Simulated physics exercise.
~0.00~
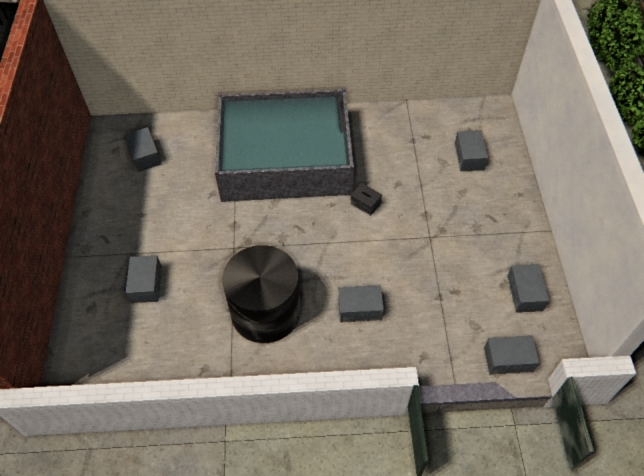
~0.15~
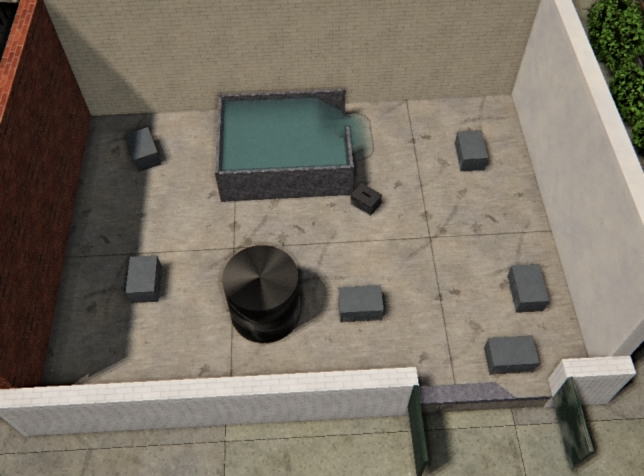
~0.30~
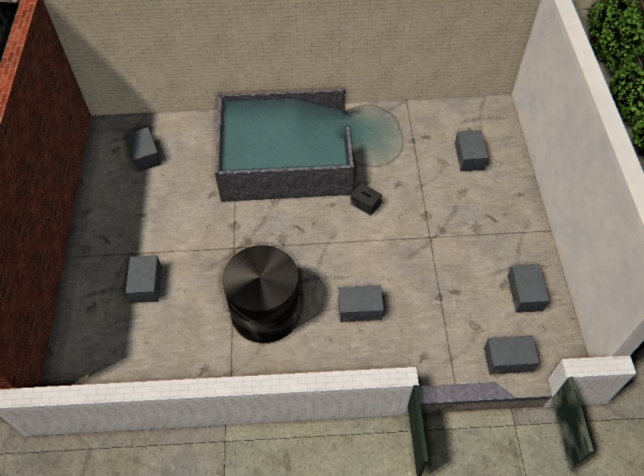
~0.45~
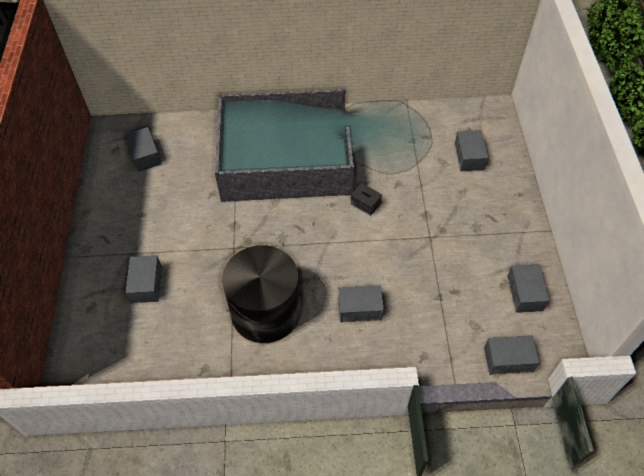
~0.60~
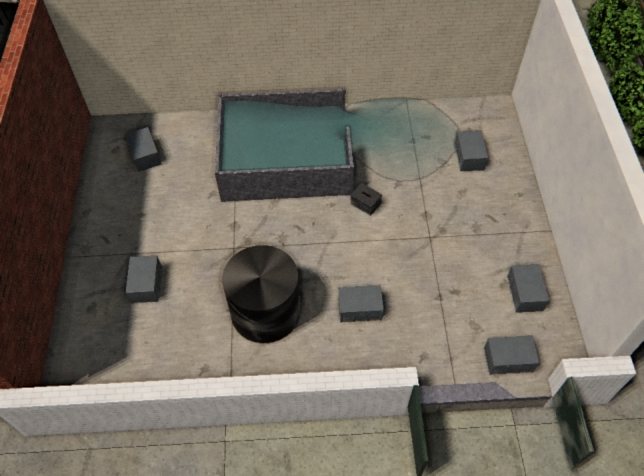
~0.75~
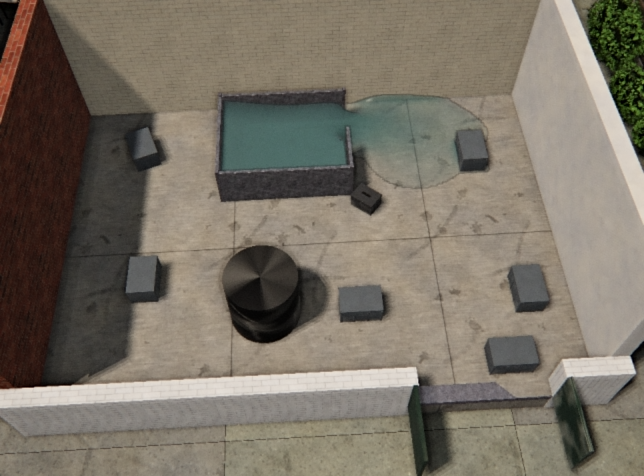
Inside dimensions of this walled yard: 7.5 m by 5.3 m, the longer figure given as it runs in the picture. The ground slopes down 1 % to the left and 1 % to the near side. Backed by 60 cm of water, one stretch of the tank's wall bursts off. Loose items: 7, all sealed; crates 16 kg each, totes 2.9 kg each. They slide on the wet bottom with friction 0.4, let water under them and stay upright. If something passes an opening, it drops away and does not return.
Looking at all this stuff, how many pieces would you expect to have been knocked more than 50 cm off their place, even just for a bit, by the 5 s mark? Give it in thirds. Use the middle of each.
I would expect one to two thirds.
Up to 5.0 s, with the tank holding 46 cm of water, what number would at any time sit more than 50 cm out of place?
Count: 3.
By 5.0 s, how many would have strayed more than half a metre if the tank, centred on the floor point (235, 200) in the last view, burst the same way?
Count: 4.
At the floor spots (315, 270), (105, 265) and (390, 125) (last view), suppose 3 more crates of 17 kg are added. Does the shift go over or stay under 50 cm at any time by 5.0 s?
So it's stays below, then stays below, then gets above.
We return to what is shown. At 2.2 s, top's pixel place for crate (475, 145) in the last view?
Look about (532, 167).
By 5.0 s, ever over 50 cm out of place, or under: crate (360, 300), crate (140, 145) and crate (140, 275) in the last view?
One by one: Below the line; below the line; below the line.
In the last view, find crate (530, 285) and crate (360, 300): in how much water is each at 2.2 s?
Depth approx. 0 cm / 0 cm.
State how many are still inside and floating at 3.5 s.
Just then, the number is 1.
After 1.1 s 0 of 7 are over 50 cm from their spots; 0 afloat.
After 2.2 s 1 of 7 are over 50 cm from their spots; 1 afloat.
After 3.5 s 2 of 7 are over 50 cm from their spots; 1 afloat.
After 5.0 s 3 of 7 are over 50 cm from their spots, and 3 have been at some point; 0 afloat.
